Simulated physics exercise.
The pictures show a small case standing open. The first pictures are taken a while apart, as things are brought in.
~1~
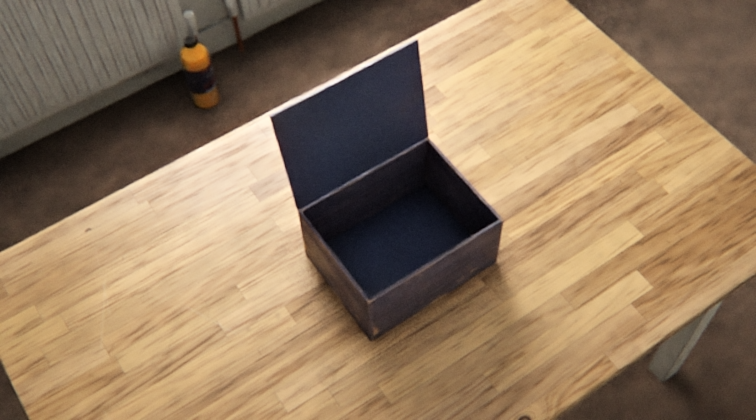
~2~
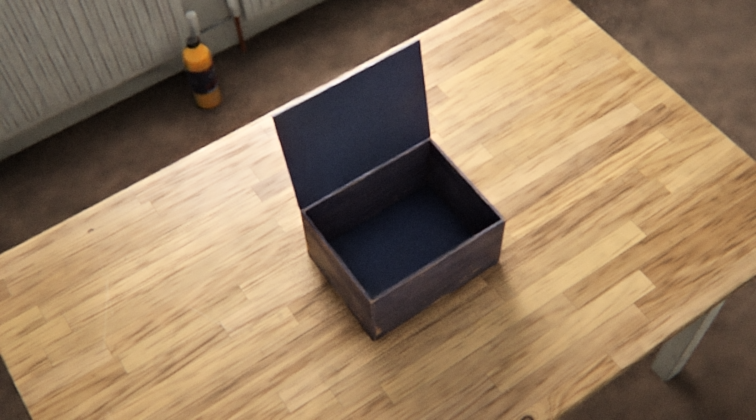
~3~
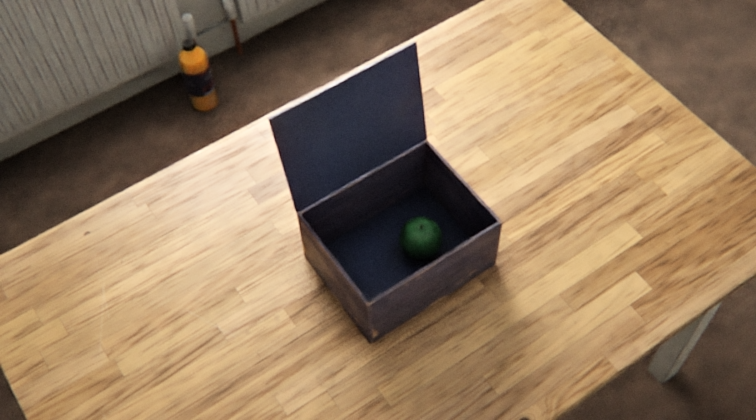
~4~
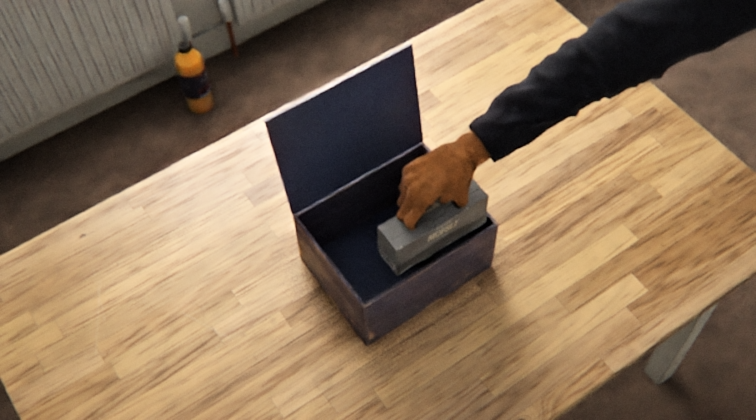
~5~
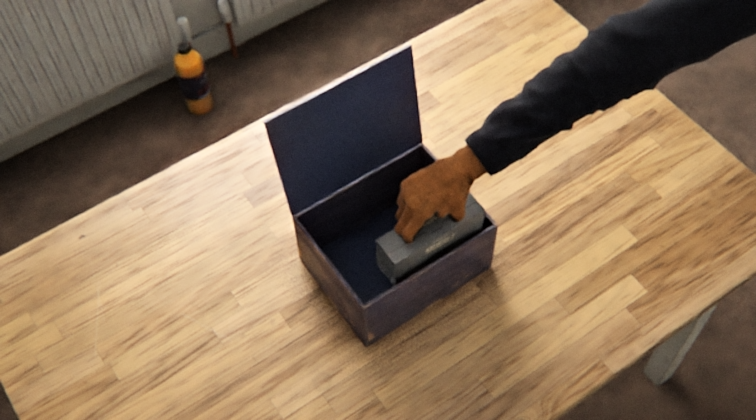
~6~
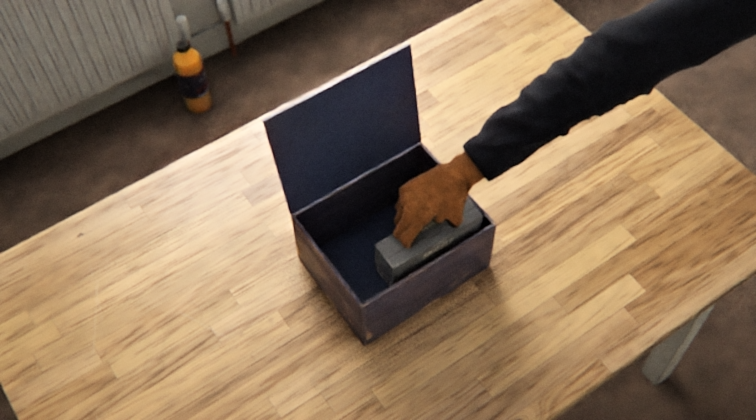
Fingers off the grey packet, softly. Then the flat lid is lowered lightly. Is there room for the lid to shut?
Outcome: The lid sits on the rim.
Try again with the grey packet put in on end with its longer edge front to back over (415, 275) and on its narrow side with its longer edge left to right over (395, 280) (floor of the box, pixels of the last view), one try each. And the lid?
First, it sits on the rim; second, it shuts flat.
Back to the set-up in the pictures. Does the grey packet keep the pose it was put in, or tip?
The grey packet keeps its pose.
Then, 0.40 s on from there, grey packet turned 4° from how it was put near (433, 265); green apple shifted a little.
Then, 1.40 s on from there, lid 72° above the rim; grey packet shifted a little near (432, 266); green apple shifted a little.
Then, 1.80 s on from there, lid 46° above the rim; grey packet shifted a little near (432, 266); green apple shifted about its own width.
Then, 2.20 s on from there, lid 15° above the rim; grey packet shifted a little near (432, 266); green apple shifted about its own width.
In the end, lid shut; moved from the start, grey packet and green apple. At the end, from the last picture's camera, grey packet near (432, 266).
